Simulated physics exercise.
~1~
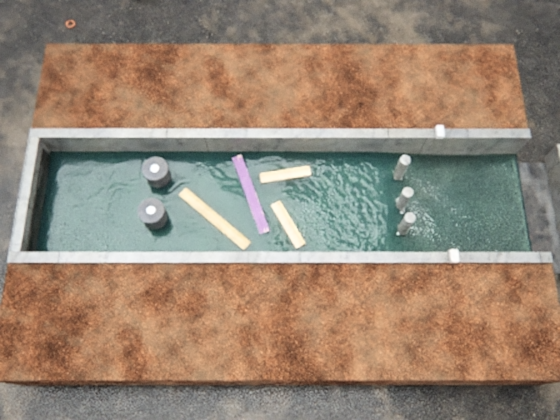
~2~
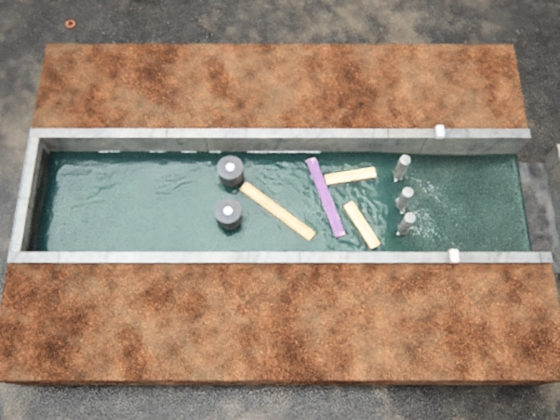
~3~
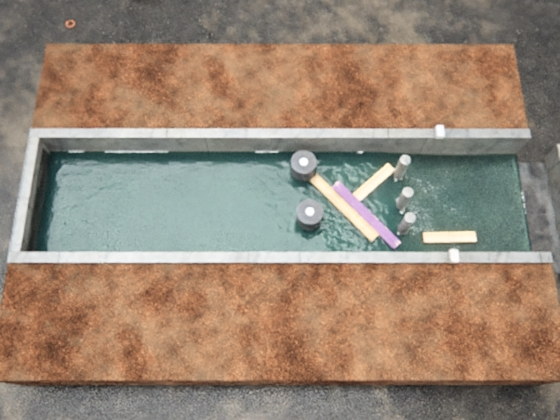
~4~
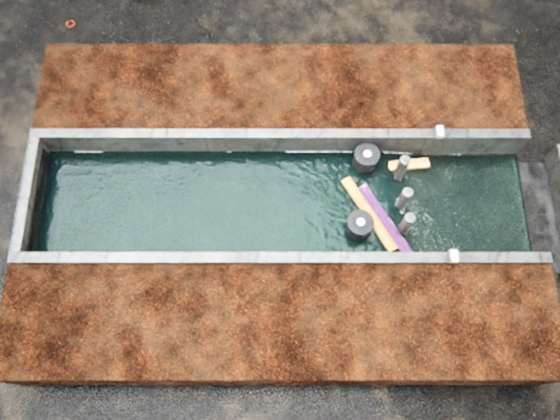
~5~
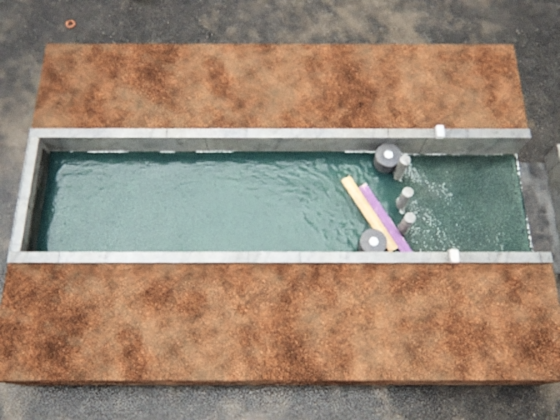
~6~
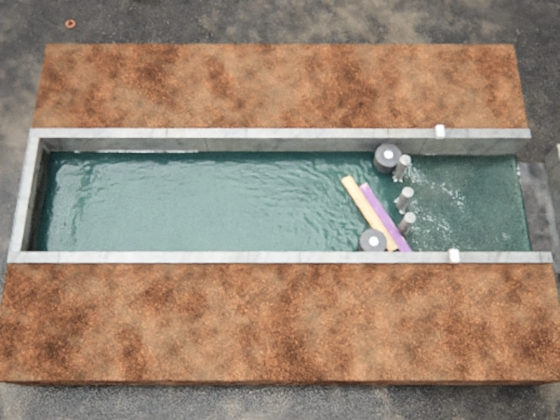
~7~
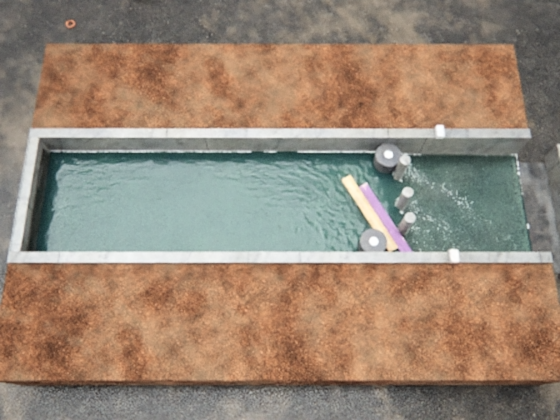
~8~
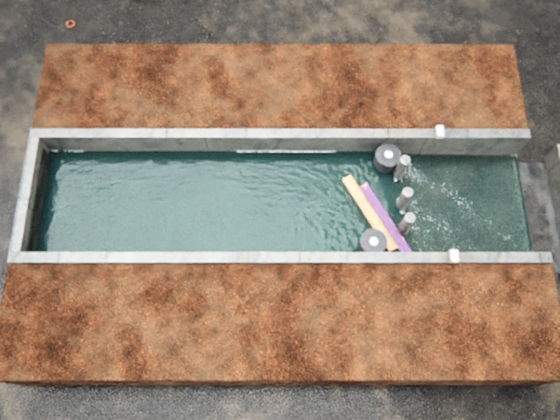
A stream in a lined ditch carried planks and two round grey floats rightward toward three posts, where two cream planks slipped past and out of view, while the purple plank, another cream one and both floats jammed and stayed there.
